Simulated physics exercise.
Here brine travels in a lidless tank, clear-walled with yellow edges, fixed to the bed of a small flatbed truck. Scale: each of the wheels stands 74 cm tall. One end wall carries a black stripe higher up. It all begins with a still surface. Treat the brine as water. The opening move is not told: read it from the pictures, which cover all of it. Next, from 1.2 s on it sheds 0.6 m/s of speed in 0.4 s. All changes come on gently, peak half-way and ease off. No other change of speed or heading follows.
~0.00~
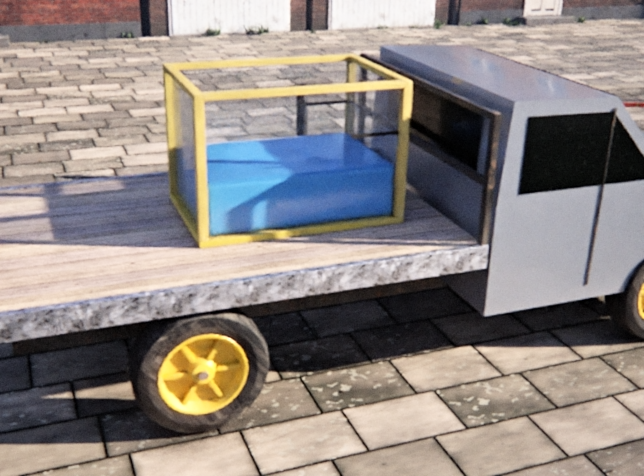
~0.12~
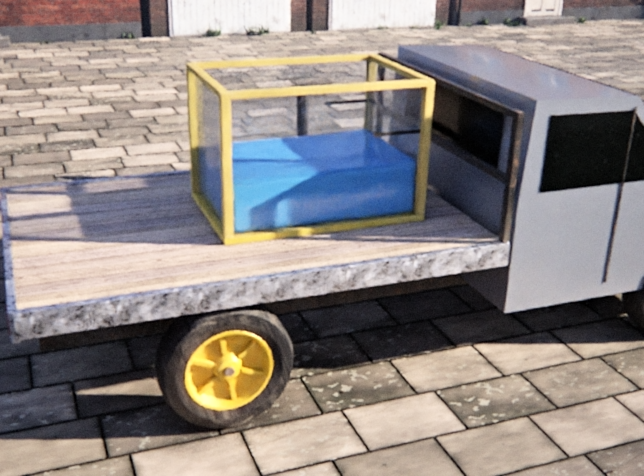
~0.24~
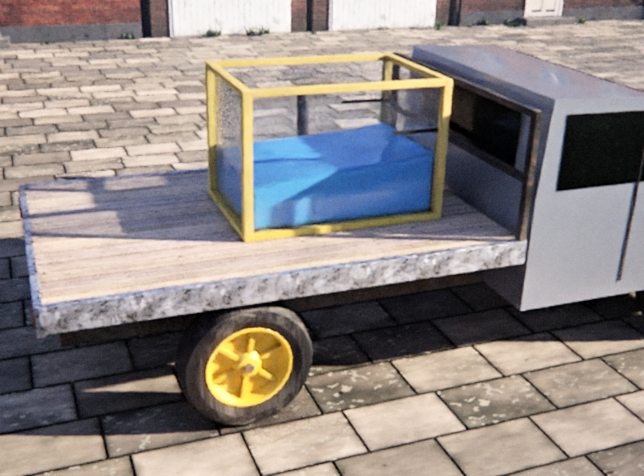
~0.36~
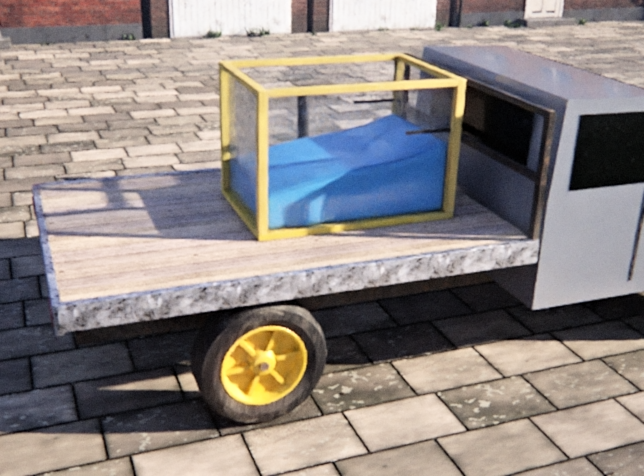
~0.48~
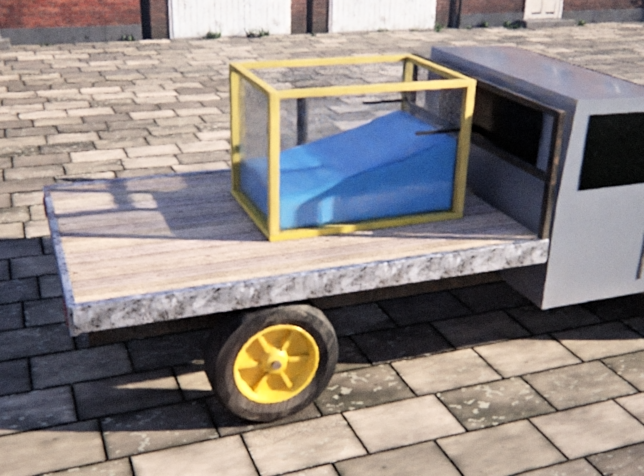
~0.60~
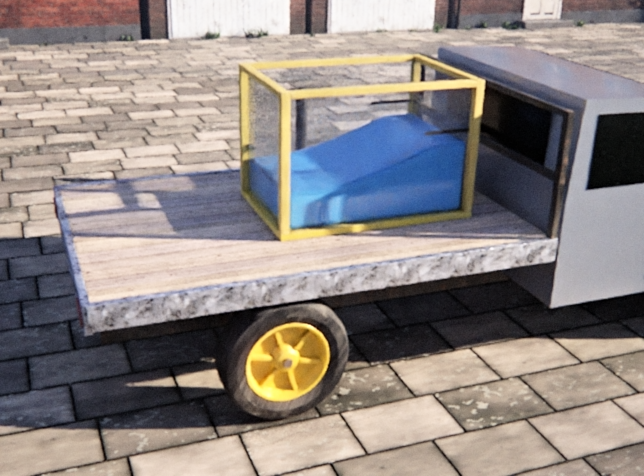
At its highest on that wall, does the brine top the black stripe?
The wave tops the mark.
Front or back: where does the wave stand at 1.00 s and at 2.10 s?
At the back, then the front.
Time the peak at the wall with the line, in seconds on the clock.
Around 1.9 s.
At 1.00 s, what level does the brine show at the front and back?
Front 30 cm, back 36 cm.
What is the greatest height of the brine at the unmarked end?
It peaks near 75 cm.
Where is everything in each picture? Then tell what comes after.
In the first picture, the brine reaches (379, 162) at the front end; it reaches (215, 178) at the back end; no slope yet; the front is on the right, levels are read along the near wall; the black line, on the front wall, is at (383, 134); a wheel hub at (205, 379).
In the second picture, the brine reaches (400, 160) at the front end; it reaches (240, 176) at the back end; no slope yet.
In the third picture, the brine reaches (418, 150) at the front end; it reaches (259, 182) at the back end; it is heaped 6° towards the front.
In the fourth picture, the brine reaches (431, 143) at the front end; it reaches (274, 188) at the back end; it is heaped 11° towards the front.
In the fifth picture, the brine reaches (441, 138) at the front end; it reaches (285, 192) at the back end; it is heaped 14° towards the front.
In the sixth picture, the brine reaches (450, 141) at the front end; it reaches (295, 190) at the back end; it is heaped 12° towards the front; a wheel hub at (290, 367).
After 1.00 s it stands 37 cm high behind and 29 cm in front; all of it is still inside.
After 1.50 s it stands 30 cm high behind and 31 cm in front; all of it is still inside.
After 2.10 s it stands 22 cm high behind and 42 cm in front; all of it is still inside.
After 4.59 s the waves are smaller; the highest at the front wall was 67 cm, at 1.90 s, against a line at 52 cm.
